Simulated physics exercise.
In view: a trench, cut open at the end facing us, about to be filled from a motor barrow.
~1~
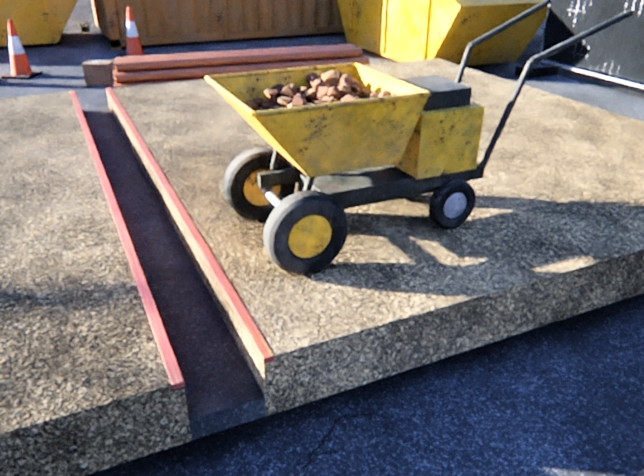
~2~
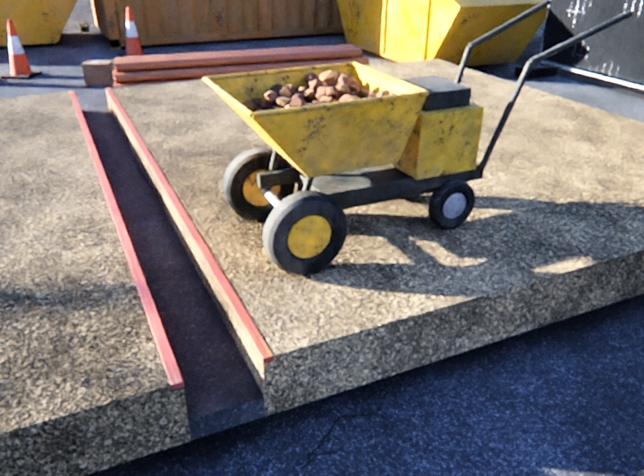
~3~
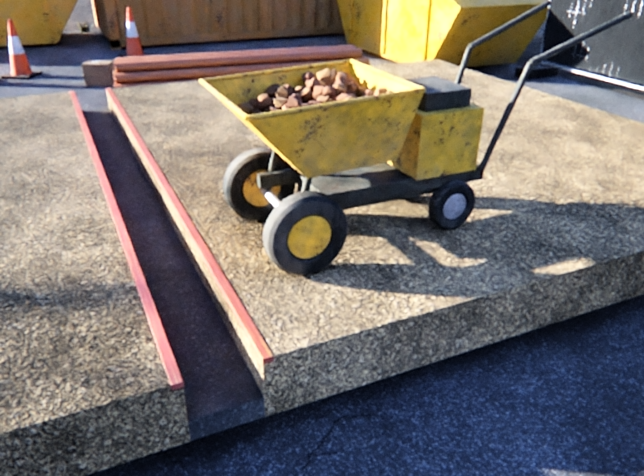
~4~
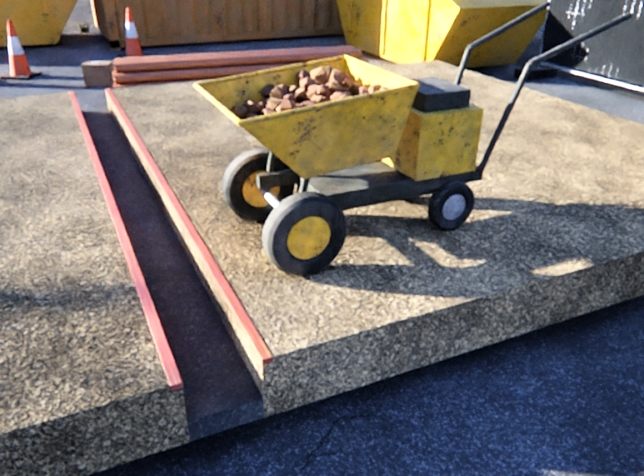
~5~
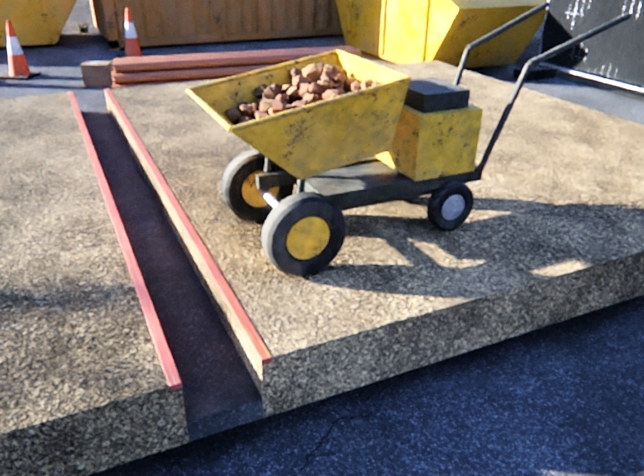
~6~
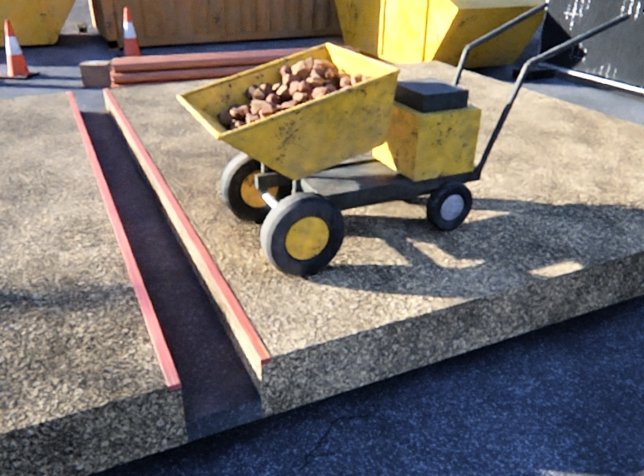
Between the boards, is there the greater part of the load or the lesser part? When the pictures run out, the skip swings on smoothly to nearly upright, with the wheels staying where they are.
The trench is likely to gain only a lesser share of it.
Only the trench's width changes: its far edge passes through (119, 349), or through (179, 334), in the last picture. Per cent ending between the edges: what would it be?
You'd get 80 % in the first case and 0 % in the second.
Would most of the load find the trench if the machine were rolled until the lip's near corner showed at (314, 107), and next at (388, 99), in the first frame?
Stop 1: Beyond half. Stop 2: Short of half.
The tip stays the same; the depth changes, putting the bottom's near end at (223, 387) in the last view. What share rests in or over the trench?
Roughly 10 in a hundred.
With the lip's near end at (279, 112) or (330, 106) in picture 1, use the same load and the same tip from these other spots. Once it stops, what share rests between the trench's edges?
The shares come out close to 70 and 80 per cent, in that order.
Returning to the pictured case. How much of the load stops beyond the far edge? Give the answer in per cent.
That share is about 60 percent.
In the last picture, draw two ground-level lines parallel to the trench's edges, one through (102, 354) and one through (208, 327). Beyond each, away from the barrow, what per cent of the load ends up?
Result, first then second: 30 %, 70 %.
Shortly afterwards, skip tipped steeply; the whole lot in the skip.
Next, skip tipped steeply; the bulk in the skip; only a few in or heaped over the trench; a little beyond it; only a few falling.
Some moments later, skip tipped right over; near a quarter in the skip; a little in or heaped over the trench; near two thirds beyond it.
In the end, skip tipped right over; near a quarter in the skip; near a quarter in or heaped over the trench; near two thirds beyond it.
